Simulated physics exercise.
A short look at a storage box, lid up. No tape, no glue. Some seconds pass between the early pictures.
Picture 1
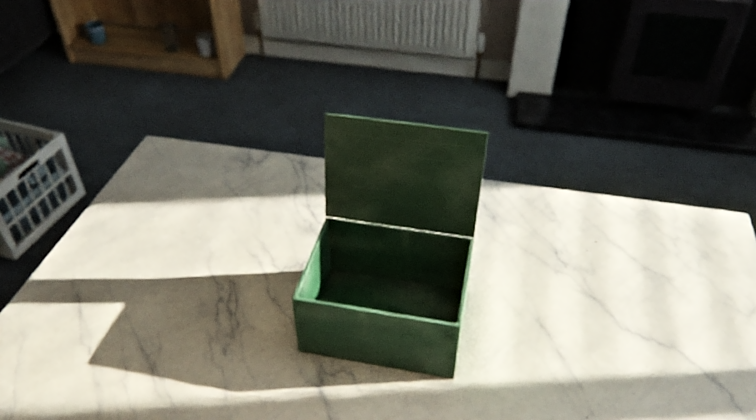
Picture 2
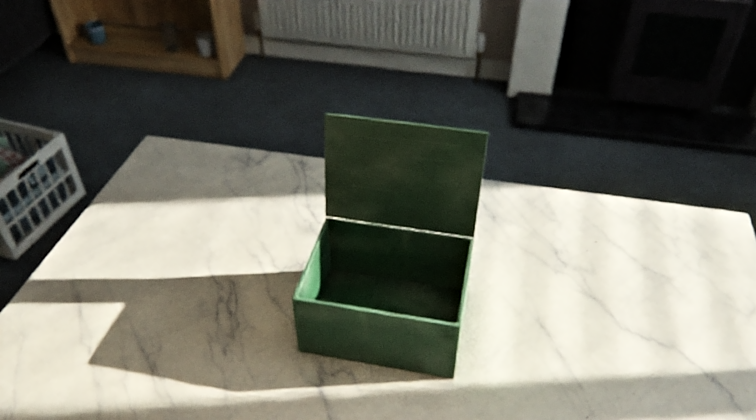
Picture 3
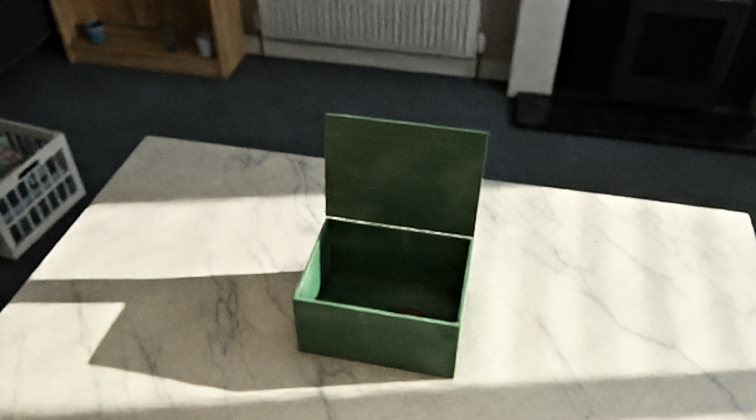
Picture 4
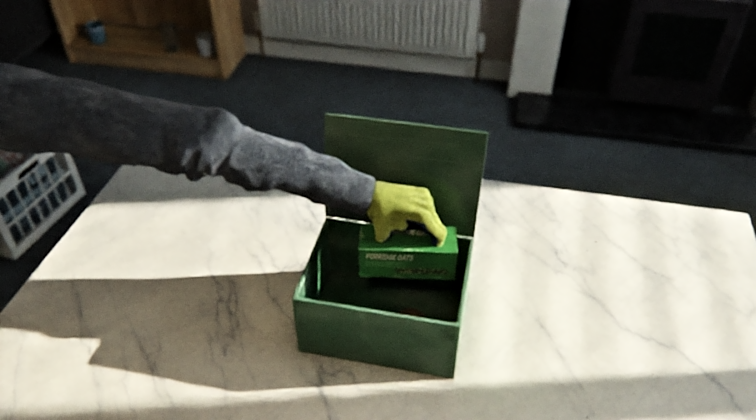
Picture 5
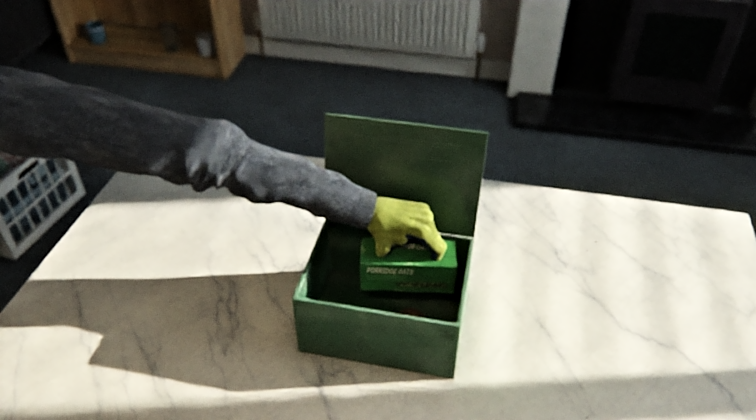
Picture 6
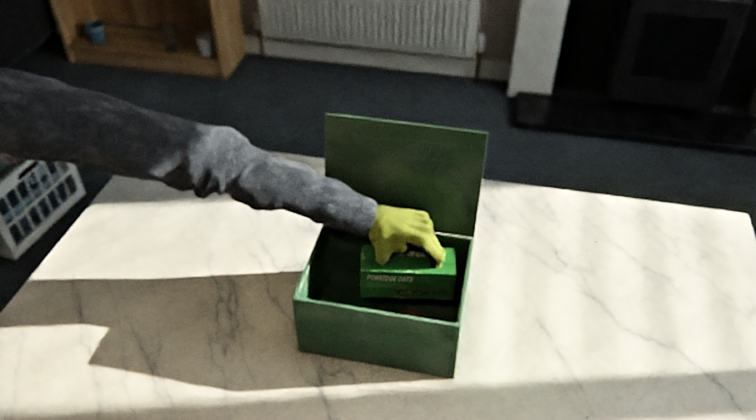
Nothing moves at first around an open, empty-looking green box on a sunlit marble-patterned table. Then an arm in a grey sleeve and yellow-green glove reaches in from the left, holding a green carton over the box, and lowers it inside, the gloved hand still gripping its top.
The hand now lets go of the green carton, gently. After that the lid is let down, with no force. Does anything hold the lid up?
The lid shuts flat.
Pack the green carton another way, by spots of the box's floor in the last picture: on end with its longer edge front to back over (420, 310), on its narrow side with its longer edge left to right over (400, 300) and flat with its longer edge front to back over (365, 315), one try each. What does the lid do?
First, it will not close; second, it closes; third, it closes.
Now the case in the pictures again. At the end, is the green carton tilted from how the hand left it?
It keeps its pose.
Then, 0.90 s past the last view, lid starting down; green carton displaced a little near (407, 297).
Then, 1.50 s past the last view, lid 65° above the rim; green carton displaced a little near (407, 297).
Then, 1.80 s past the last view, lid 41° above the rim; green carton displaced a little near (407, 297).
Then, 2.10 s past the last view, lid 12° above the rim; green carton displaced a little near (407, 297).
Finally, lid shut; moved from the start, green carton; brown ball still in place. Final places as the last picture's camera would see them, green carton near (407, 297).
